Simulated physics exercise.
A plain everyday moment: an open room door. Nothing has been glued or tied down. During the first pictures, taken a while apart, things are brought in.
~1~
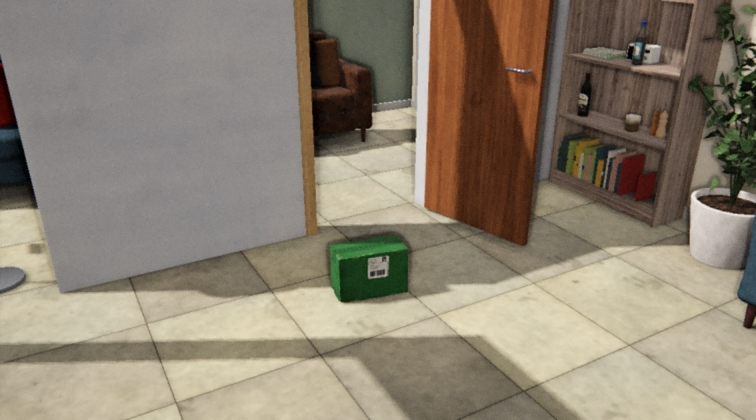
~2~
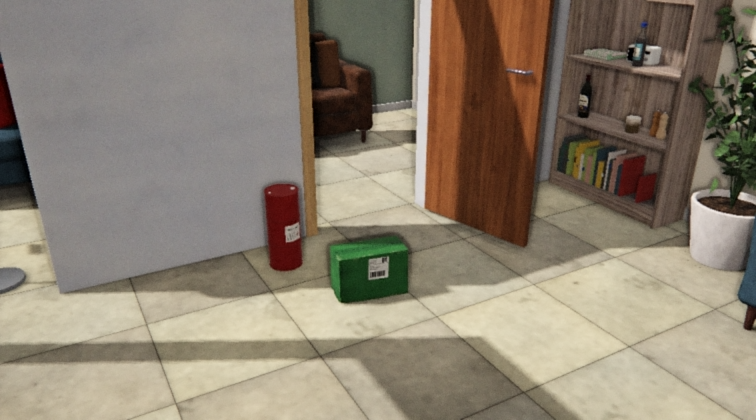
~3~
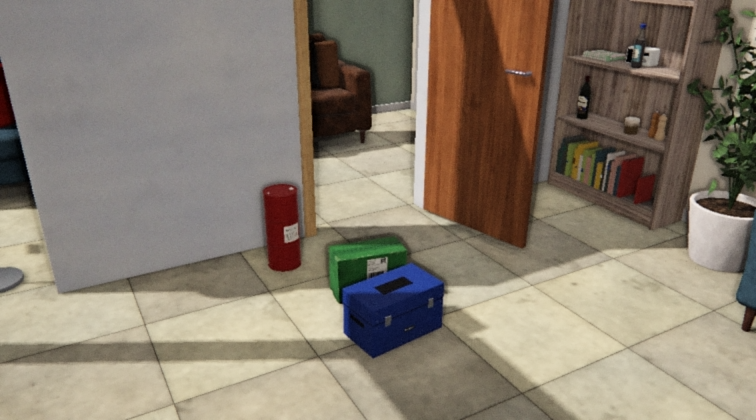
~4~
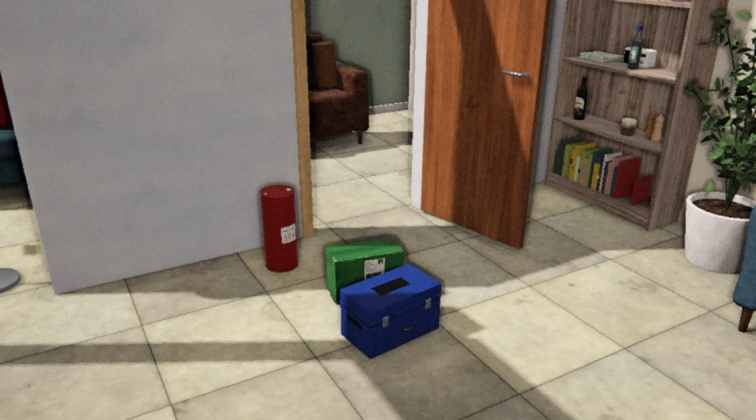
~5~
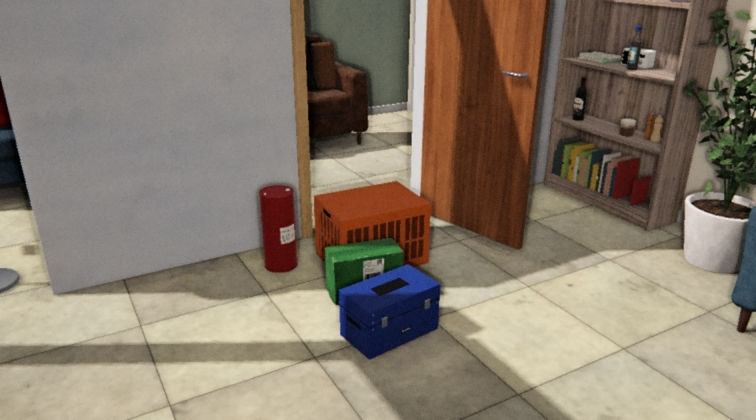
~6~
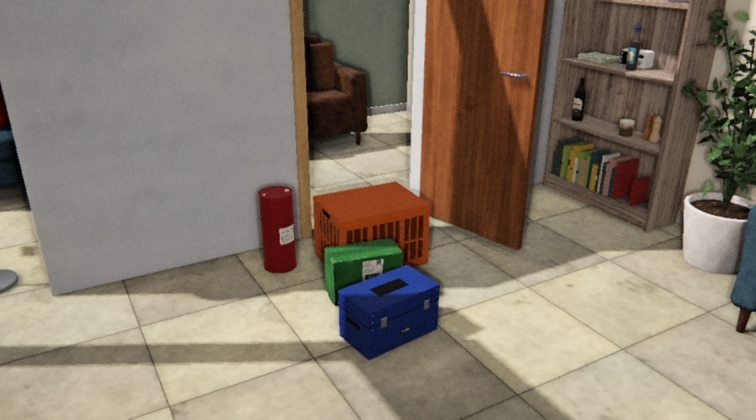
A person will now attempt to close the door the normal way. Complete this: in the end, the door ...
In the end, the door gets stuck.
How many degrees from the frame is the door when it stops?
The answer is roughly 60°.
Then, 0.40 s on from there, door 95° open.
Then, 0.70 s on from there, door 76° open.
Then, 0.90 s on from there, door 61° open.
In the end, door 61° open; all 4 unmoved. At the end, from the last picture's camera, orange chest near (369, 230).
